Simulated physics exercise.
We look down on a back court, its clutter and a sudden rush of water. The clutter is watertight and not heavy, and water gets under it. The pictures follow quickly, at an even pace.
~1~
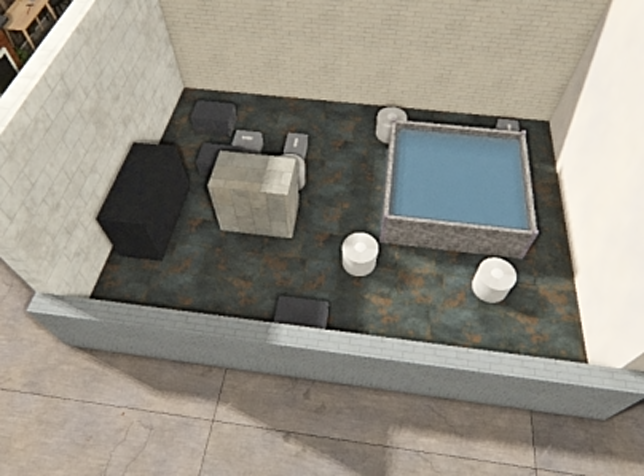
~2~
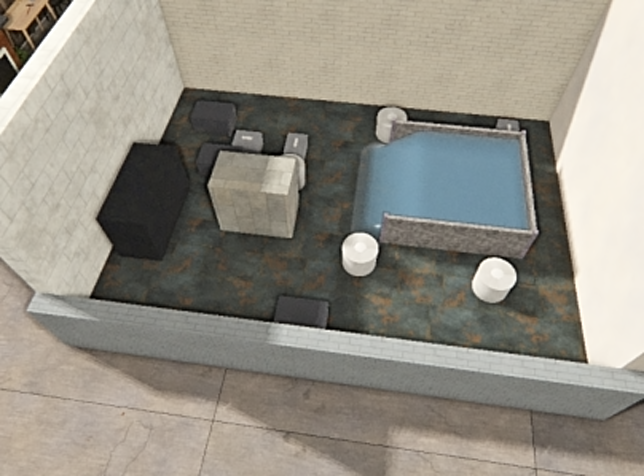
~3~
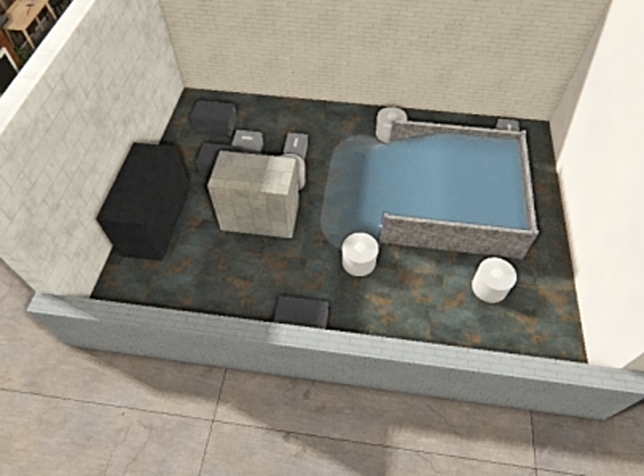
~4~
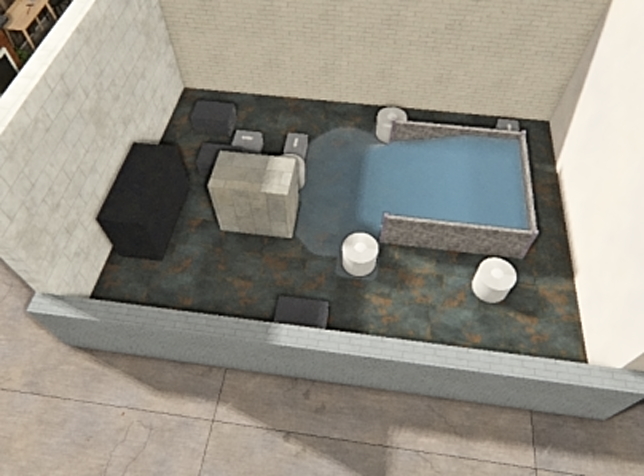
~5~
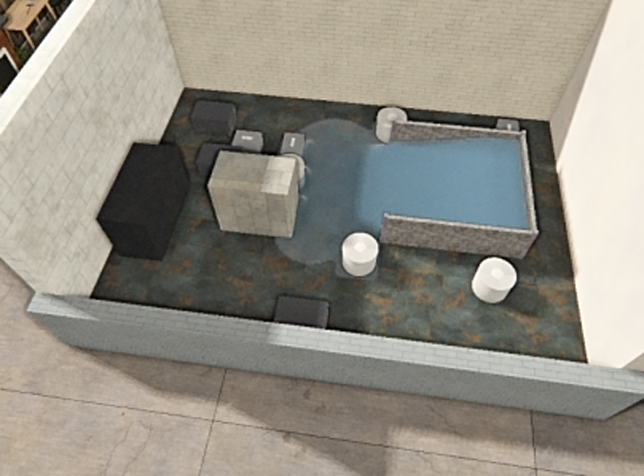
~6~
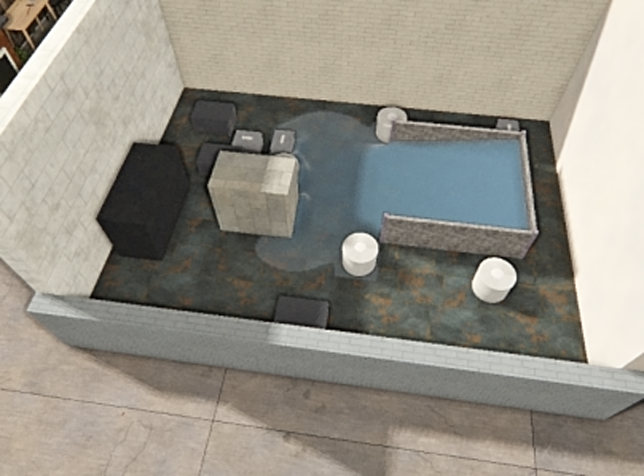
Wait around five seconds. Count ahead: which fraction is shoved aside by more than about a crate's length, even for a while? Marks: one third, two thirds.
It is from one to two thirds.
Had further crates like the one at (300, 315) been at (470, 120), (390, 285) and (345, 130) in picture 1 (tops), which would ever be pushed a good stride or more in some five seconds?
One after the other: Short of that, less than that, moved that far.
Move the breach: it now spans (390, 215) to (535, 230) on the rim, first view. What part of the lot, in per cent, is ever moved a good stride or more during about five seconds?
Near 20 in a hundred.
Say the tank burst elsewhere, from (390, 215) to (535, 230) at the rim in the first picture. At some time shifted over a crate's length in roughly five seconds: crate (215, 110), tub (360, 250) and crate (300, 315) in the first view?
As listed: Not that far, less than that, shifted that much.
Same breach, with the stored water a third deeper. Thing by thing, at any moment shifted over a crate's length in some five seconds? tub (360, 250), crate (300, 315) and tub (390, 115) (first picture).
One after the other: Not that far, that far or more, under that.
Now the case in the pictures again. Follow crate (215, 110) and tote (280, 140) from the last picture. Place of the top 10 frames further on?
Around (190, 88) and (218, 85).
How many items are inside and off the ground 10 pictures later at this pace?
I count 4.
A moment on, 2 of 10 are well off their spots; 0 afloat.
Next, 5 of 10 are well off their spots; 4 afloat.
Later, 5 of 10 are well off their spots; 6 afloat.
In the end, 4 of 10 are well off their spots, and 6 have been at some point; 5 afloat.
